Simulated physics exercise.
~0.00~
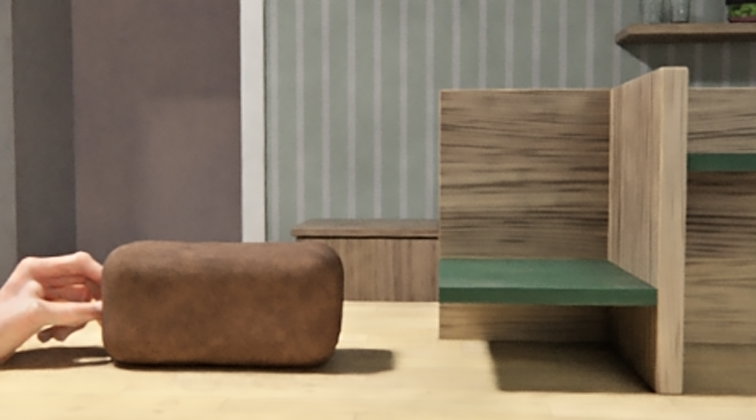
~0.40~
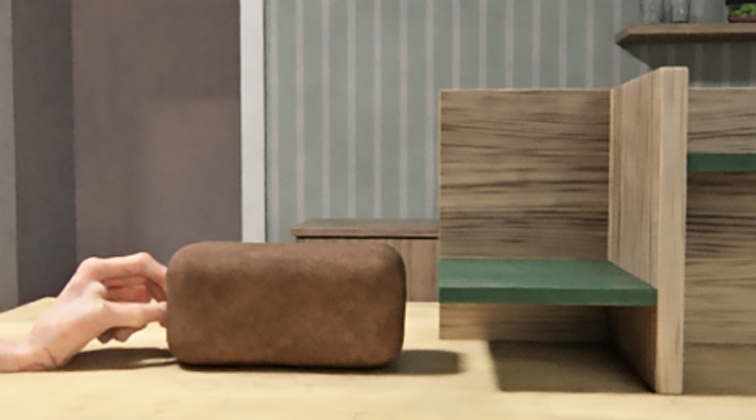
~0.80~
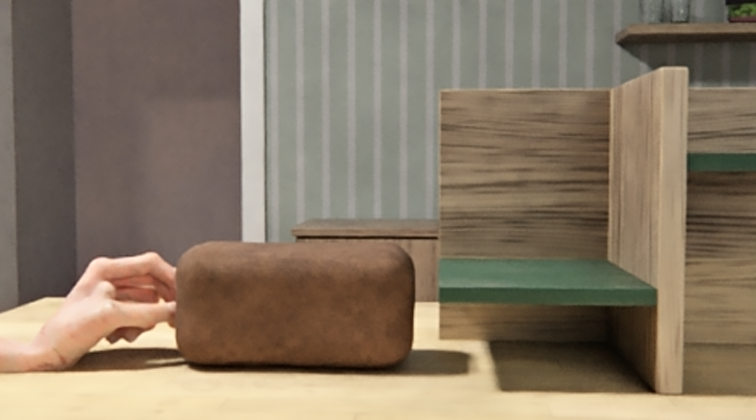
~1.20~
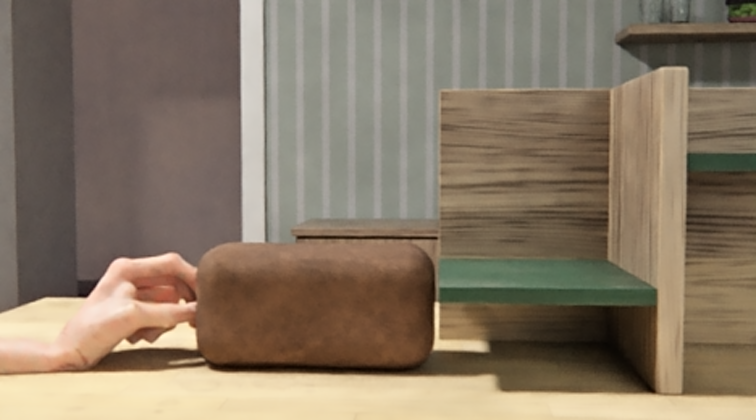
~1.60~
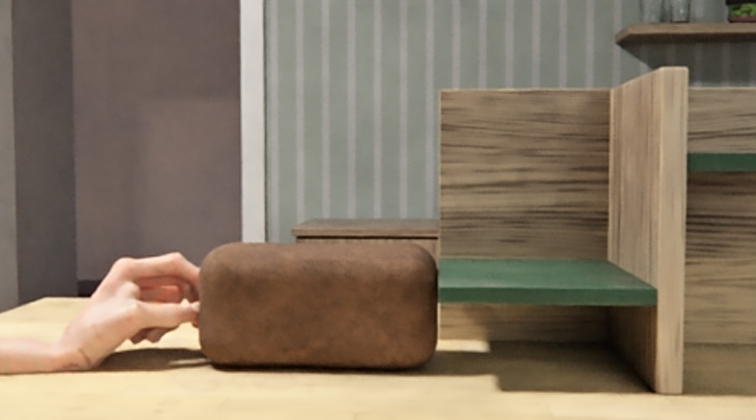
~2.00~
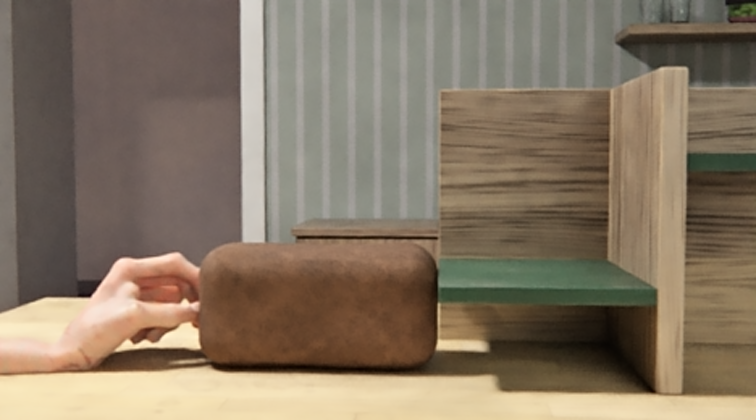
A brown, rounded loaf lies on a pale wooden tabletop at the left, seen from the side at table level by a still camera, with a hand at its left end. To the right stands a wood-grained shelf unit with a green board set low across its opening, in front of a striped grey wall and a low wooden cabinet. The hand pushes the loaf steadily rightward, keeping it flat on the table. The loaf slides up to the opening, and its right end meets the edge of the green board. There it catches and stays at rest outside the shelf, the hand still behind it.
